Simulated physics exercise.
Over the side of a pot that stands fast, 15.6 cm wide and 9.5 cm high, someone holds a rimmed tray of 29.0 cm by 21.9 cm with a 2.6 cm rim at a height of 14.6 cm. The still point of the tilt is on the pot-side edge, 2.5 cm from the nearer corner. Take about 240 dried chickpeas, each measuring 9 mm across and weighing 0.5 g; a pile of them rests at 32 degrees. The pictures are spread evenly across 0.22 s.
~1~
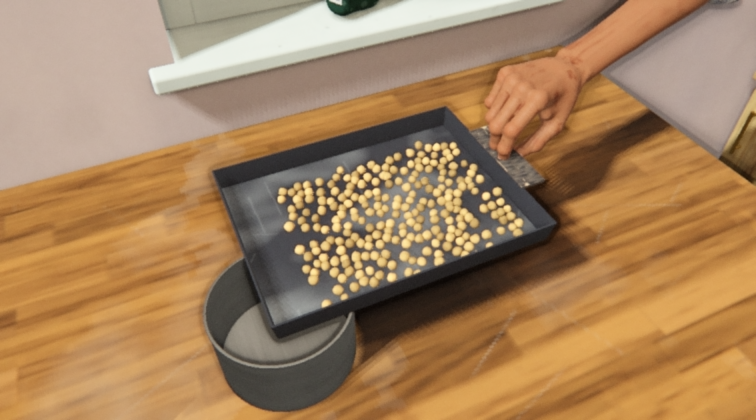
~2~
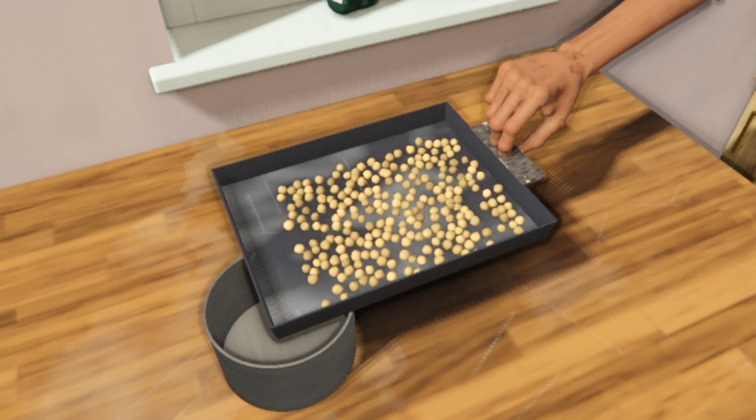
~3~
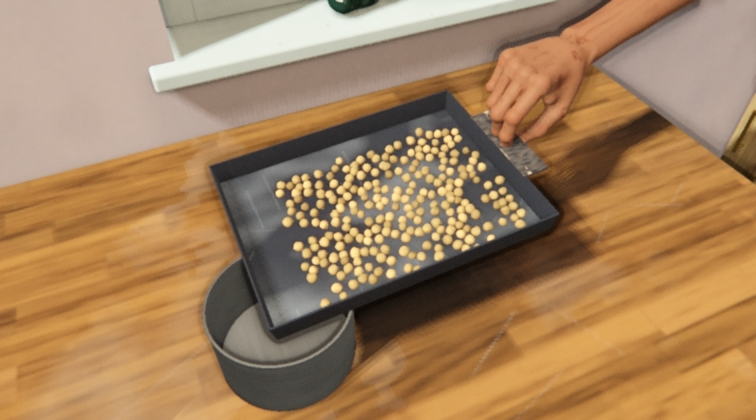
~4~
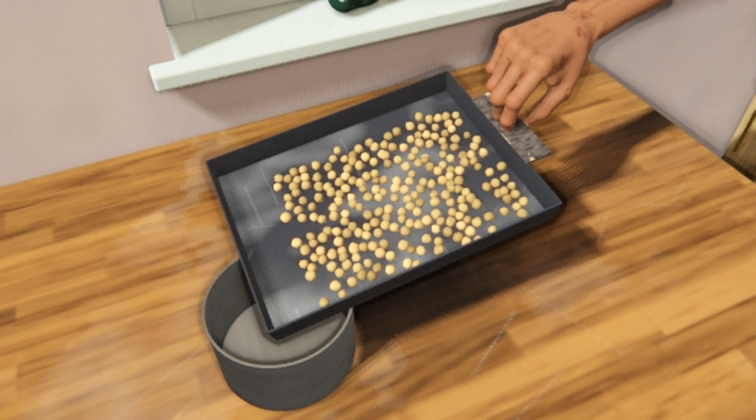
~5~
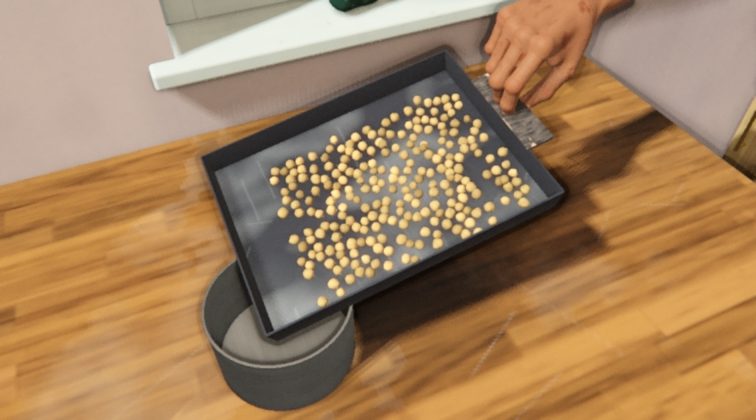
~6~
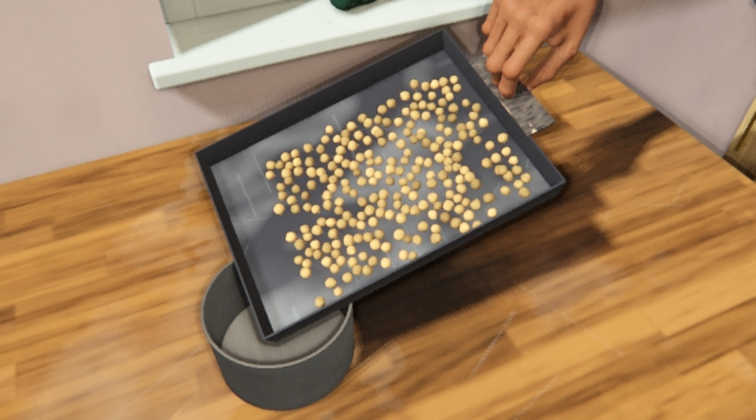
A dark rimmed tray scattered with dried chickpeas starts out level above a round gray pot on a wooden counter, a hand at its right side. The hand then lifts that side steadily, tilting the tray down toward the pot, while the chickpeas stay spread across it.
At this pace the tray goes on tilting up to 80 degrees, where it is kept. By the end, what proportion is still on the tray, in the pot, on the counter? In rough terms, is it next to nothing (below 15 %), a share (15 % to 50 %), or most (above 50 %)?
Roughly: Tray: A share, pot: Next to nothing, counter: Most.
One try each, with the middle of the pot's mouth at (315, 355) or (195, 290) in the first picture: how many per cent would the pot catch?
Estimates: 30 in a hundred and 0 in a hundred.
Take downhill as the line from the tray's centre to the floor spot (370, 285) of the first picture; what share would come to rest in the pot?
Estimate: Near 0 per cent.
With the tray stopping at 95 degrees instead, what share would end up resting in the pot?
0 %.
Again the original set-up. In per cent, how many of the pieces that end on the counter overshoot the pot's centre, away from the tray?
Some 100 per cent.
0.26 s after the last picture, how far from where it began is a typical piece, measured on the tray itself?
By then it sits near 6 cm from where it began.
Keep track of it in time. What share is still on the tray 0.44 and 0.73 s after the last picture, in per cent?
Earlier moment 100, later moment 45.
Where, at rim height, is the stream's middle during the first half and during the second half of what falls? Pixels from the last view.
Around (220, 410), then around (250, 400).
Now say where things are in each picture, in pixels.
In the first picture, tray tilt 0 degrees, front corners at (275, 322) and (550, 221); middle of the pieces at (396, 214); pot at (279, 301).
In the second picture, tray tilt 1 degrees, front corners at (274, 323) and (551, 219); middle of the pieces at (396, 212).
In the third picture, tray tilt 4 degrees, front corners at (273, 324) and (553, 212), lowest corner left front; middle of the pieces at (396, 207).
In the fourth picture, tray tilt 9 degrees, front corners at (271, 327) and (556, 201), lowest corner left front; middle of the pieces at (395, 198).
In the fifth picture, tray tilt 14 degrees, front corners at (269, 330) and (558, 190), lowest corner left front; middle of the pieces at (393, 189).
In the sixth picture, tray tilt 19 degrees, front corners at (267, 333) and (559, 180), lowest corner left front; middle of the pieces at (390, 181); pot at (277, 300).
Then, 0.26 s after the last picture, tilt 49 degrees; the tray holds 100 %, the pot 0 %.
Then, 0.44 s after the last picture, tilt 70 degrees; the tray holds 100 %, the pot 0 %.
Then, 0.73 s after the last picture, tilt 80 degrees; the tray holds 45 %, the pot 0 %.
In the end, tray 30 %, pot 0 %, counter 70 %.
